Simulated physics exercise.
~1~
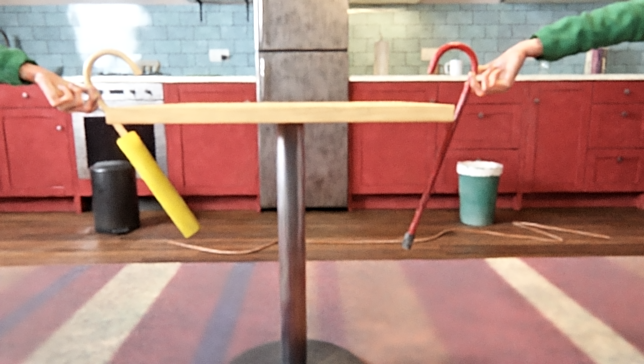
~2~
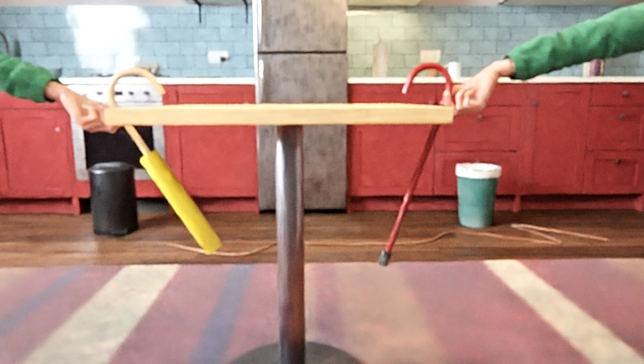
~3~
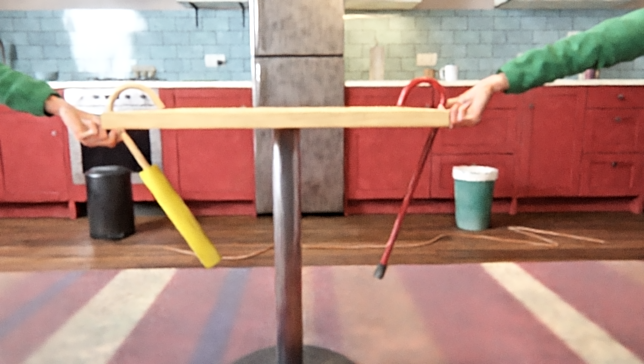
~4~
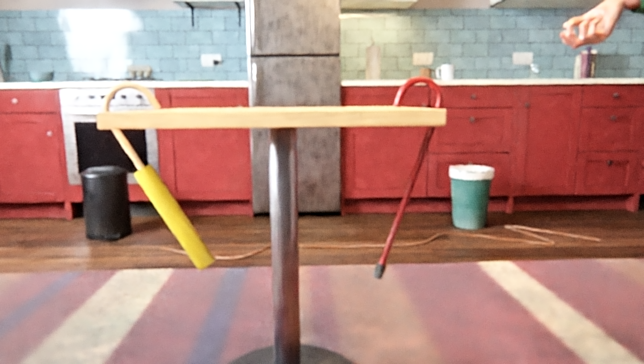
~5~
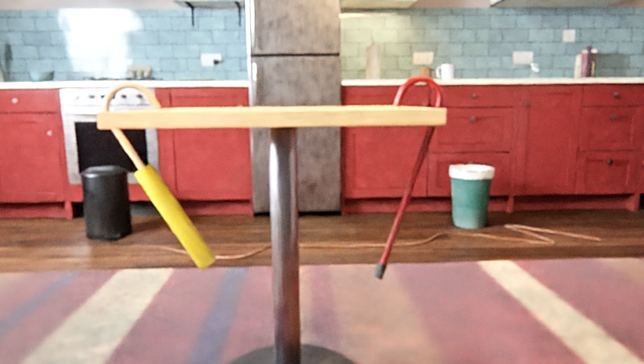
In a kitchen with red cabinets, two hands hooked a yellow umbrella over the left edge of a table and a red cane over the right, then let go and drew away, leaving both hanging still.
